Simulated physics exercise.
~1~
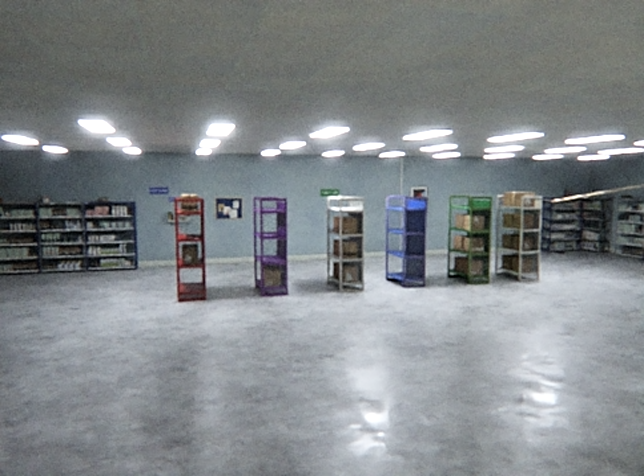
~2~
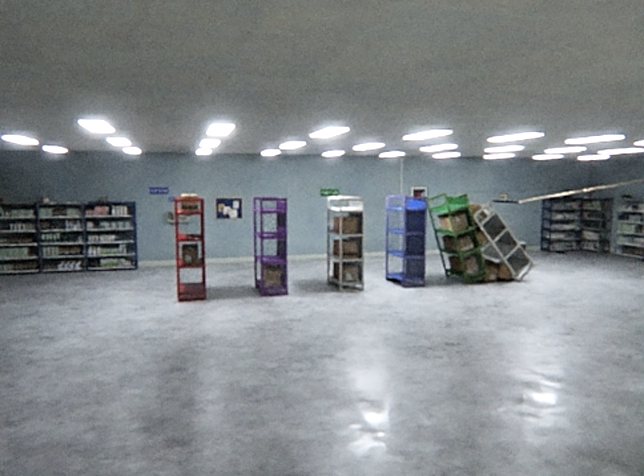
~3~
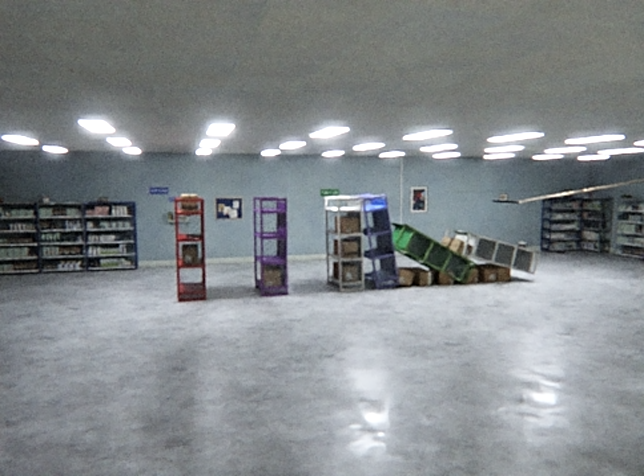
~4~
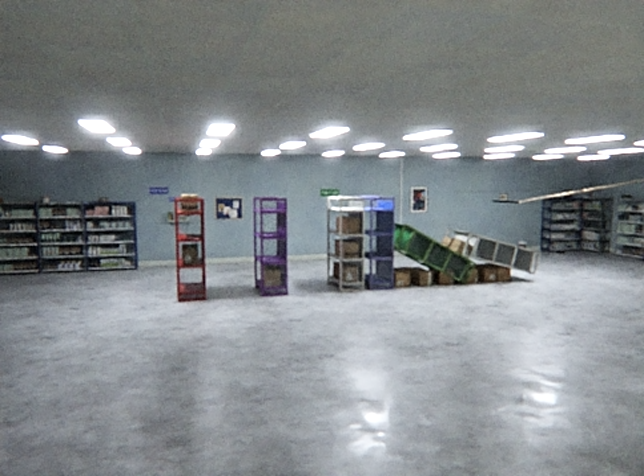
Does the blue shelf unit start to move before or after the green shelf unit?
It starts to move after the green one. The green unit is already leaning while the blue unit still stands in its original place.
A long pole reaches in from the right and moves left at the top of the rightmost shelf unit, in a row of six standing in a wide grey hall. That unit tips left into the green one, which starts leaning too. Both topple further as cartons spill onto the floor, and the blue unit shifts left, tilting against the pale unit beside it. The blue unit then settles upright, close against its neighbour. The green and rightmost units end slumped over the cartons, while the purple and red units stand untouched.
